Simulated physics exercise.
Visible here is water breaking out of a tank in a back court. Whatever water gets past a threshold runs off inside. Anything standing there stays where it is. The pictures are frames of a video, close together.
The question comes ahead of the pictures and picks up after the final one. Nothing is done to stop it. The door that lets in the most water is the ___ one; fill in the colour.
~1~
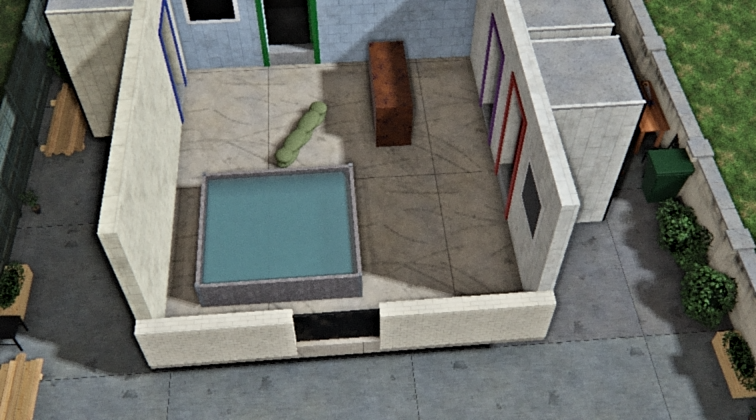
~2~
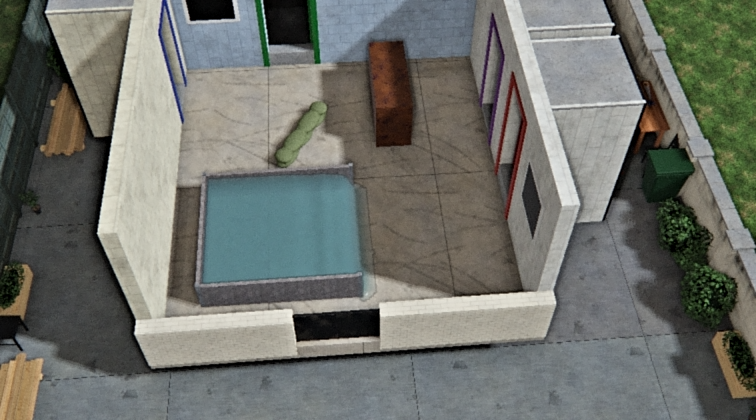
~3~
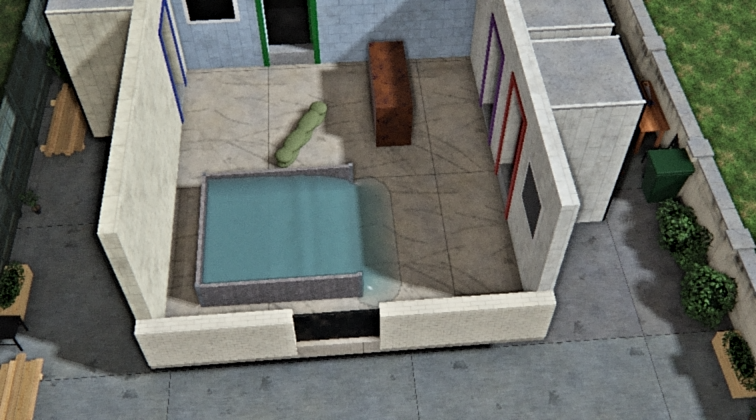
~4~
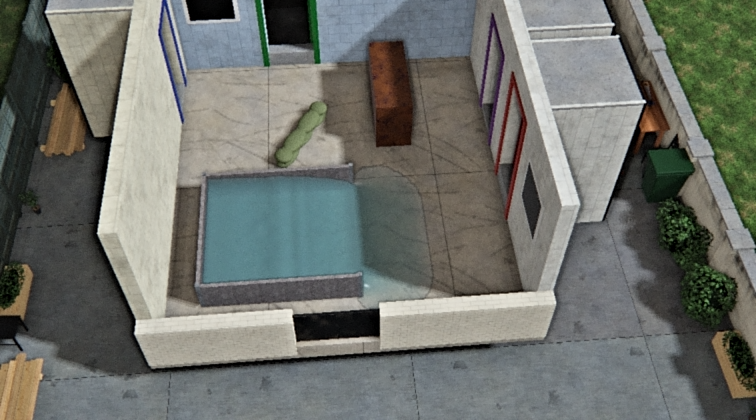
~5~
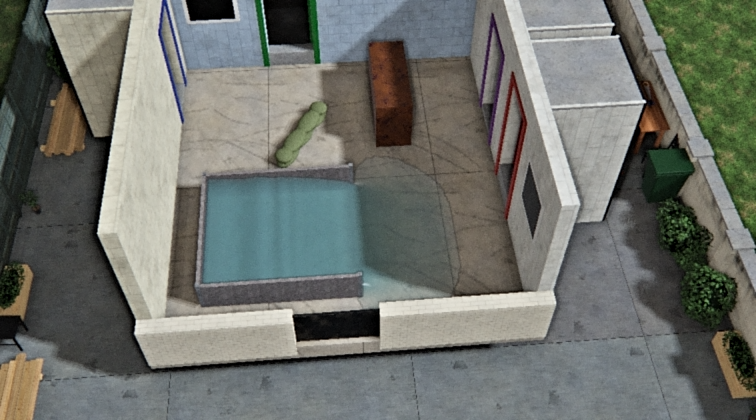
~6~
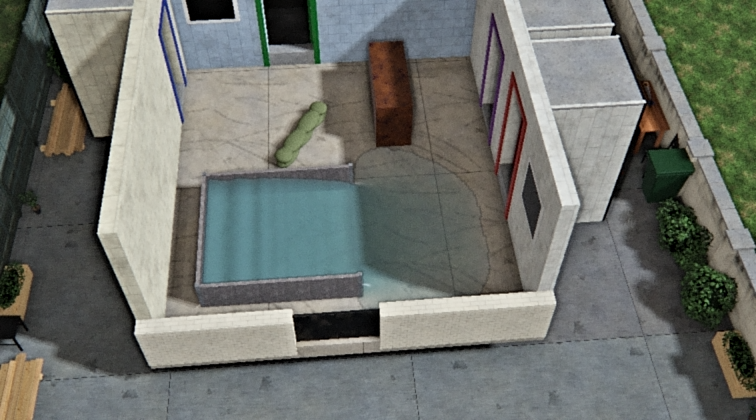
Purple.
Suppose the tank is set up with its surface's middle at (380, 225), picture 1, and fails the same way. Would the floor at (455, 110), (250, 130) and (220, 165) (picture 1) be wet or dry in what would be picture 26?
Point by point, the spots are hit, not hit and not hit.
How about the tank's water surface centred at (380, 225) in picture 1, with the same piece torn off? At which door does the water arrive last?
Answer: The blue door.
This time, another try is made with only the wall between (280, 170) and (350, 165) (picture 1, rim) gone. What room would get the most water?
The blue door.
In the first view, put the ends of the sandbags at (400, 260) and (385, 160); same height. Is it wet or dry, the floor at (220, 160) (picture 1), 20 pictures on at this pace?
Answer: Clear.
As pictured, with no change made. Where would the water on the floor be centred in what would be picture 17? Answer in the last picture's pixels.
The water's centre sits above (382, 237).
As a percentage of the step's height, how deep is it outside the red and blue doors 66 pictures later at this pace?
About 30 %, then 80 %.
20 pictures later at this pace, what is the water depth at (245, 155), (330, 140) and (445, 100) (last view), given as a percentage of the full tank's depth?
First spot roughly 0 %, second 0 %, third 18 %.
A moment on, water covers 35 % of the floor; green door not reached, purple door not reached, blue door not reached, red door wet at the sill, nothing in.
Next, water covers 35 % of the floor; green door not reached, purple door wet at the sill, nothing in, blue door not reached, red door wet at the sill, nothing in.
Then, water covers 45 % of the floor; green door not reached, purple door some in, blue door not reached, red door wet at the sill, nothing in.
Later, water covers 80 % of the floor; green door wet at the sill, nothing in, purple door some in, blue door wet at the sill, nothing in, red door wet at the sill, nothing in.
In the end, water covers 95 % of the floor; green door wet at the sill, nothing in, purple door a lot in, blue door a trickle in, red door wet at the sill, nothing in; the purple door has let in the most.
